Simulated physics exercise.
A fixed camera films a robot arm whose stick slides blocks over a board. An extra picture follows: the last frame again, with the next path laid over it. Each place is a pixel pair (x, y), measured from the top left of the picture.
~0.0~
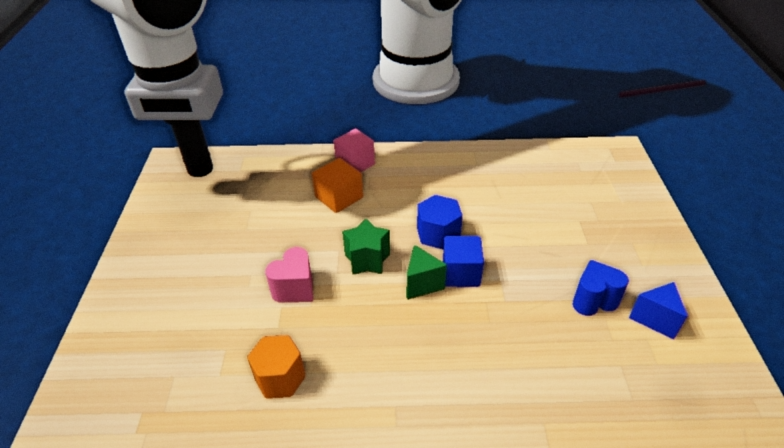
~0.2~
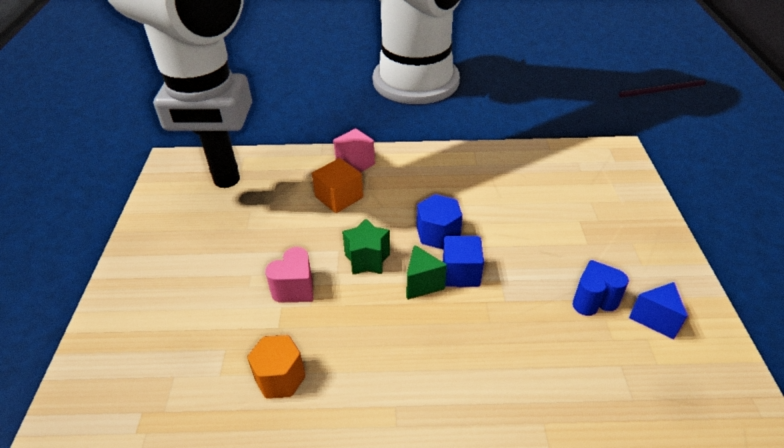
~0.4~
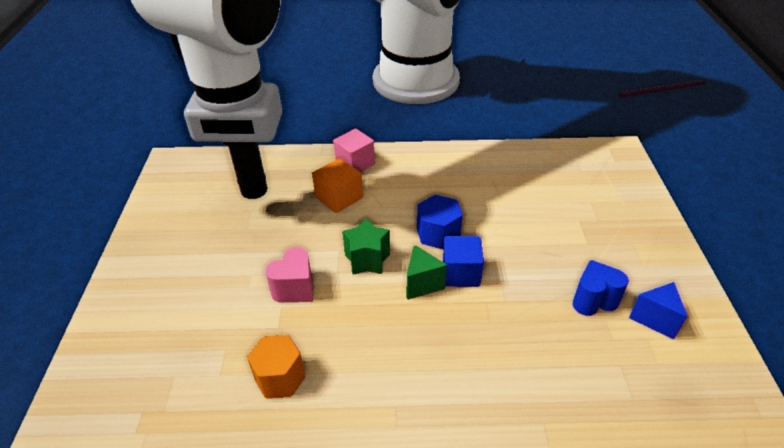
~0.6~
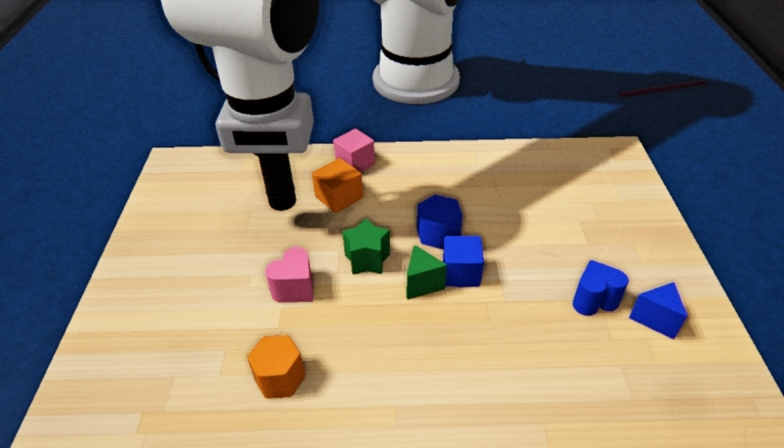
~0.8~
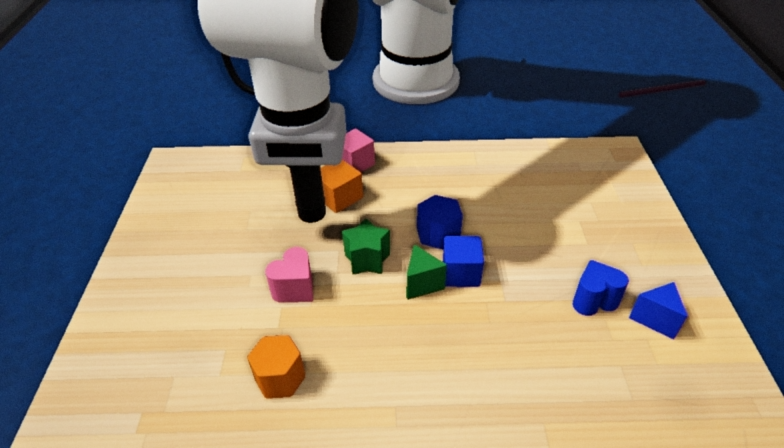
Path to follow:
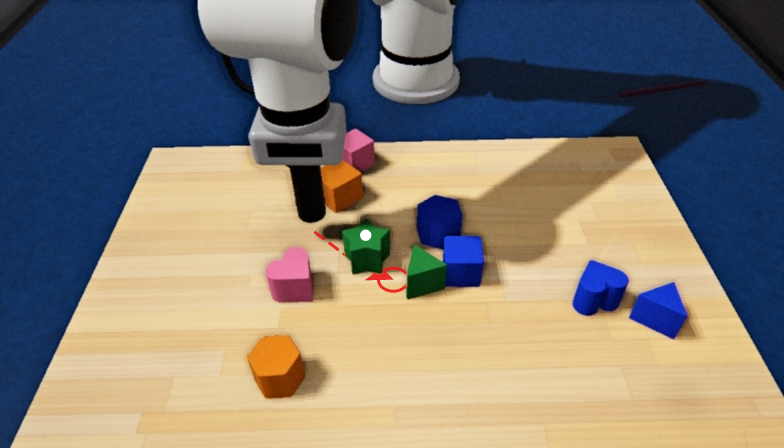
A white robot arm holding a black stick hangs over the back left of a pale wooden table on a blue floor, seen from above by a still camera. Pink and orange blocks sit at the back and left, green and darker blue ones near the middle, and two blue ones at right. The arm glides rightward and slightly forward, its stick passing close to the back orange block, which shifts slightly.
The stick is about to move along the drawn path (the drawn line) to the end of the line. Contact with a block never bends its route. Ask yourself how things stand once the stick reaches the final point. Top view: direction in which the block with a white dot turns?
From the top, the block rotates counterclockwise.
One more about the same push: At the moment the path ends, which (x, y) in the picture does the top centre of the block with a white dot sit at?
The top centre is at (426, 261).
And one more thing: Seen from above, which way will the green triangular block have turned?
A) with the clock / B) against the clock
Answer: A.
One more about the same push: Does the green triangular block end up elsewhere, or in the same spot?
Once the path is done, it is somewhere new.
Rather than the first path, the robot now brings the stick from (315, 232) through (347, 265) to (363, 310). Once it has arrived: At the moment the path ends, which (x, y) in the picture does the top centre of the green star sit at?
Somewhere near (386, 251).
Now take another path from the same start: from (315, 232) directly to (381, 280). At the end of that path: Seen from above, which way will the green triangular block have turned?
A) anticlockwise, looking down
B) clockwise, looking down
B (clockwise, looking down)
The drawn path runs from (315, 232) via (338, 249) and (362, 267), ending at (393, 279); the dot is on the green star.
The first path, step by step. One third of the way, stick (336, 232); green star (368, 237).
Two thirds of the way, stick (361, 249); green star (392, 251), turned 35° anticlockwise; green triangular block (428, 263).
At the end, stick (393, 261); orange square piece not moved; green star (426, 261), turned 40° anticlockwise; green triangular block (459, 277), turned 20° clockwise; blue square piece (474, 250), turned 35° anticlockwise.
